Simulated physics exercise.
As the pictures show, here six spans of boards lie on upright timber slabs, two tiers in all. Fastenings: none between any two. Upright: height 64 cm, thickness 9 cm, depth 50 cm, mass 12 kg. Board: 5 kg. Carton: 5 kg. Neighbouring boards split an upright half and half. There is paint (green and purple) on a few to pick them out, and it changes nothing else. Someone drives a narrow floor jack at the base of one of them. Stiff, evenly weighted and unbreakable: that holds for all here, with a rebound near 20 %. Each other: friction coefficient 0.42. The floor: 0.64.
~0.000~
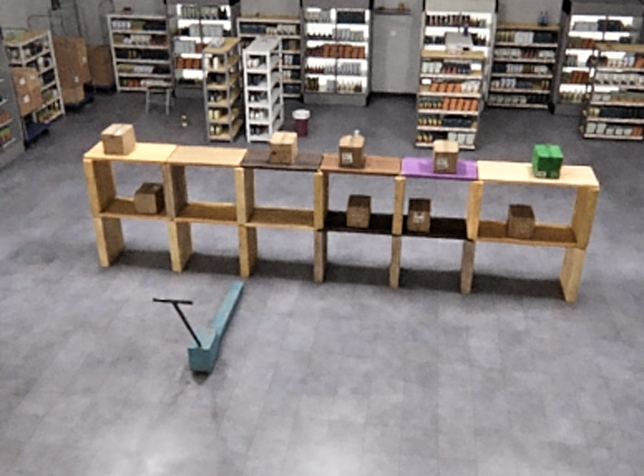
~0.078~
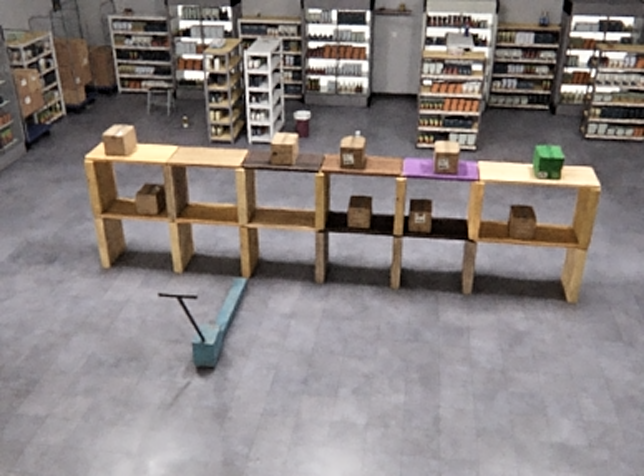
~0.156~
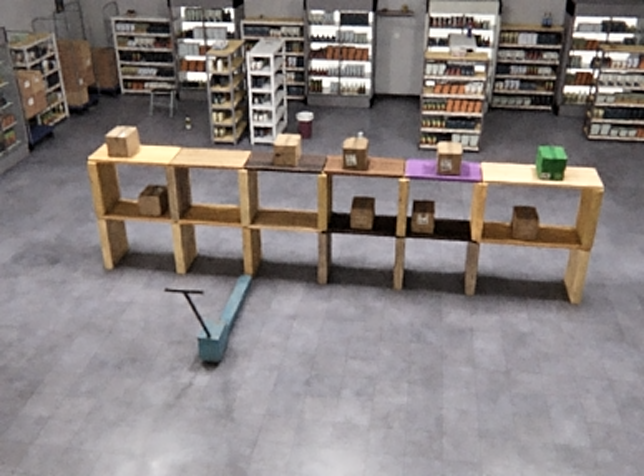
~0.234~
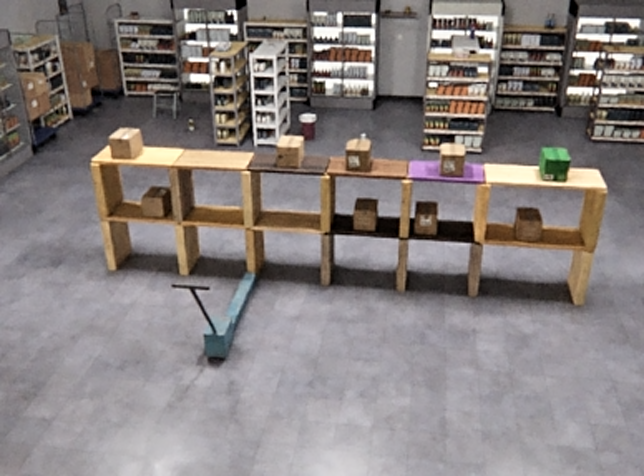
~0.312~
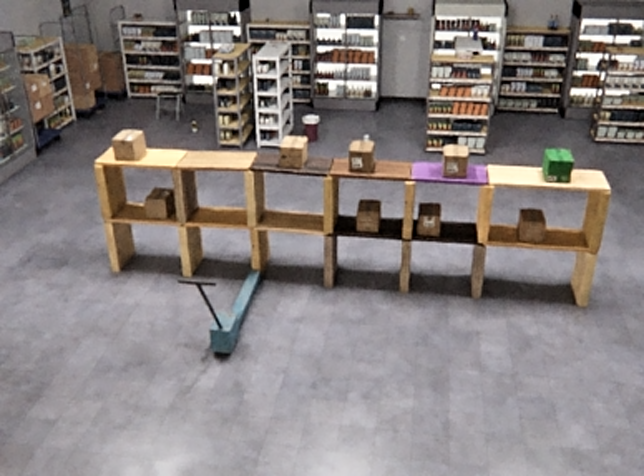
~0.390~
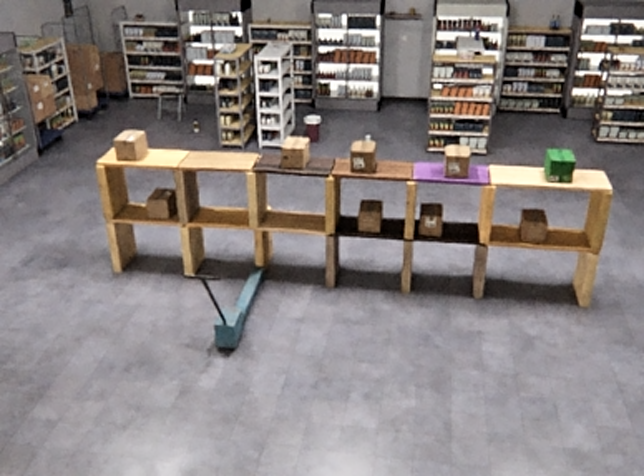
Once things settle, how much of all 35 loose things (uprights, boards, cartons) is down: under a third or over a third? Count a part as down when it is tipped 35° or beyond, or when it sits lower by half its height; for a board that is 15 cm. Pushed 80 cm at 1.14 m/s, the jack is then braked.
Upwards of a third.
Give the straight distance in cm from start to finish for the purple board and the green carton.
Purple ends up 0 cm away; green ends up 0 cm away.
After 0.96 s, none of the 35 pieces down, 11 disturbed.
After 1.38 s, 6 of the 35 pieces down.
After 1.74 s, 18 of the 35 pieces down.
After 2.06 s, 20 of the 35 pieces down.
At rest (3.3 s), 20 of the 35 pieces down; purple board unmoved; green carton unmoved. That is 57 per cent. As the last picture would show them, middles, purple board near (451, 173), green carton near (560, 166).
